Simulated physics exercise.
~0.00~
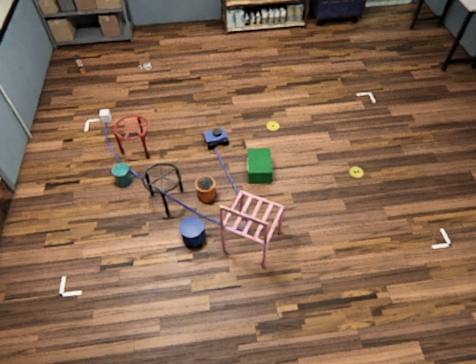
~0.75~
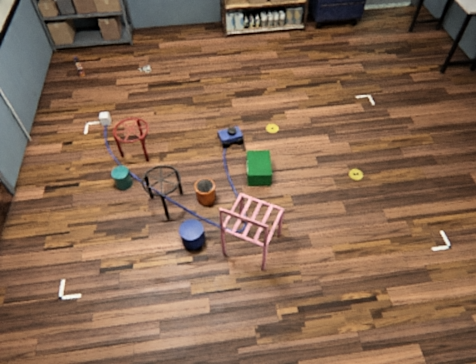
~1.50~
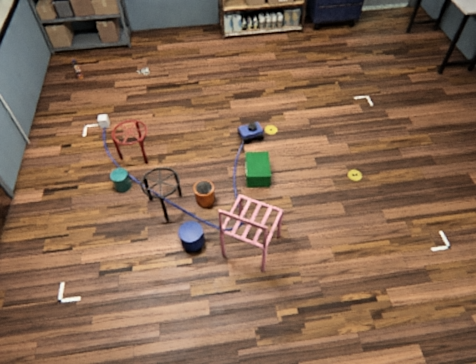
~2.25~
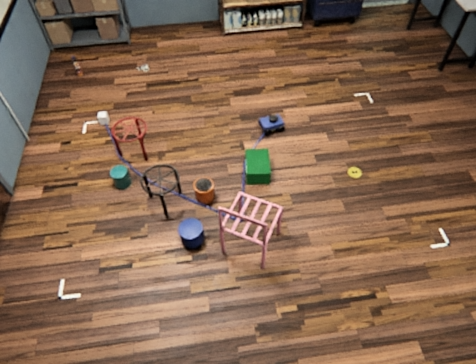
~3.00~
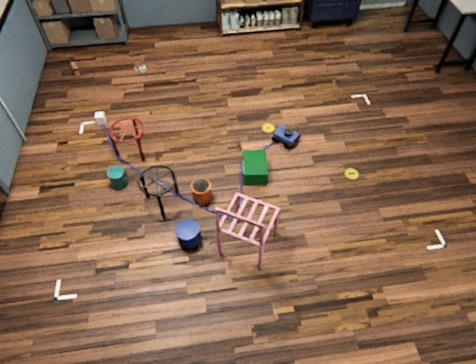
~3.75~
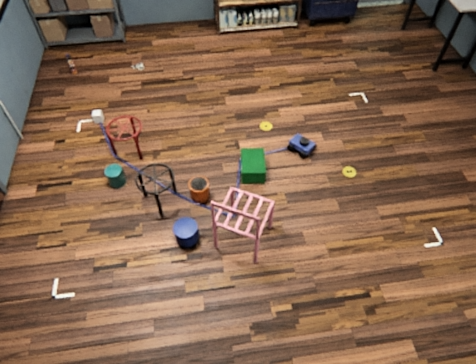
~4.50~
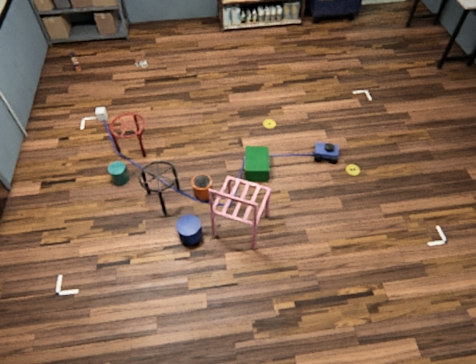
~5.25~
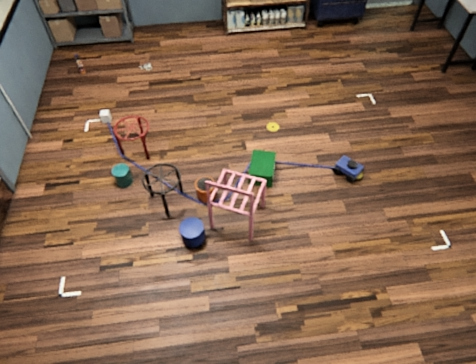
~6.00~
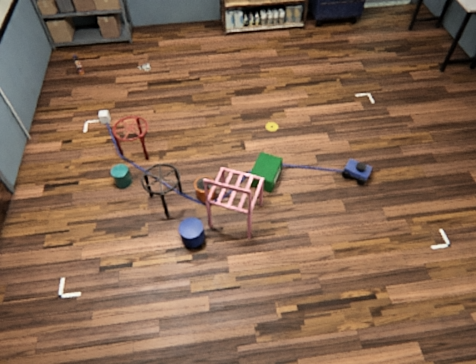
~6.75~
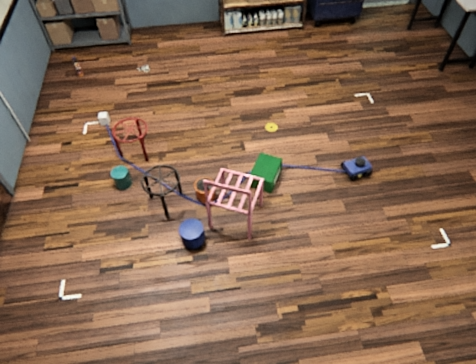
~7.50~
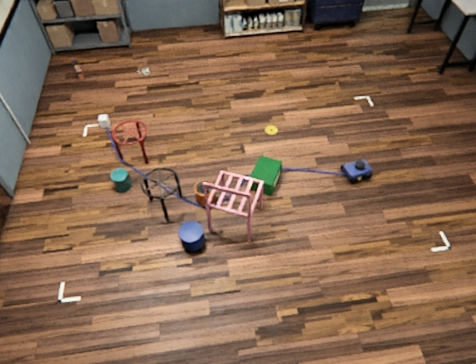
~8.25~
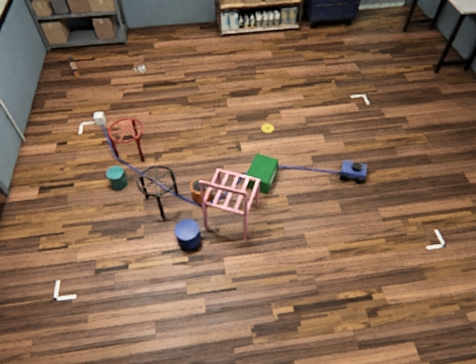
Small blue cart trailing a lead past stools and tubs, curving right, dragging a pink chair and nudging a green box before stopping.
